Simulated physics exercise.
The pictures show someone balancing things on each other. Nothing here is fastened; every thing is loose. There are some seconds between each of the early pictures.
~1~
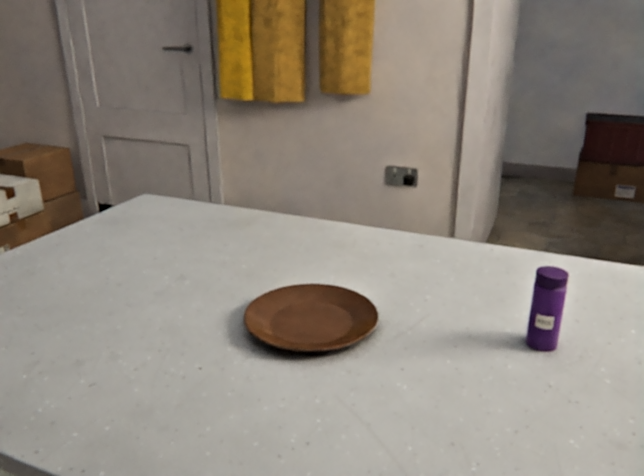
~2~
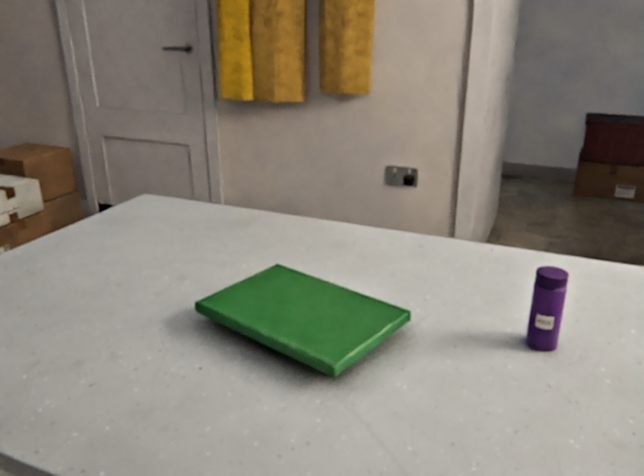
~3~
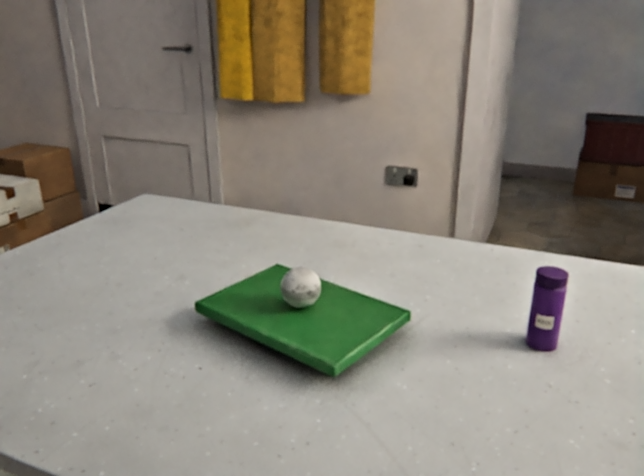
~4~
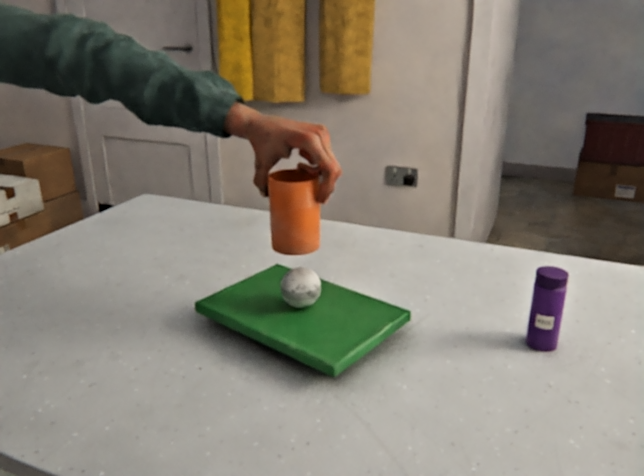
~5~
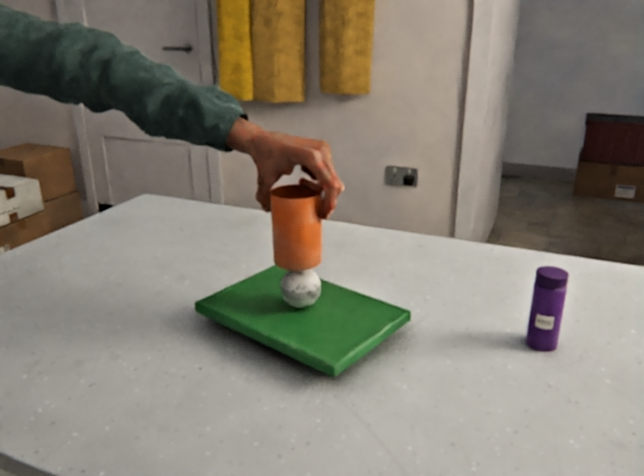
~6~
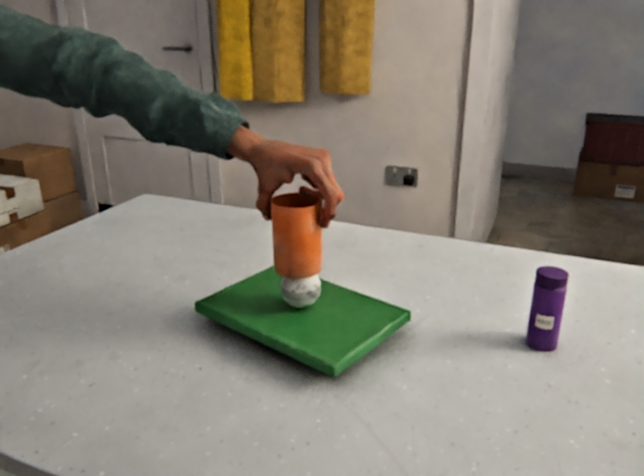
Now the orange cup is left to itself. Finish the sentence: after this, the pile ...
After this, the pile topples.
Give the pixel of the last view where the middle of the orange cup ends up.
The object winds up at approximately (176, 270).
Then, 0.60 s later than the last frame, orange cup now fallen.
Then, 1.30 s later than the last frame, things are still on the move.
When it is over, fallen, orange cup; the other 4 as before. End places, in pixels of the last picture, orange cup near (176, 270). The pile comes apart.
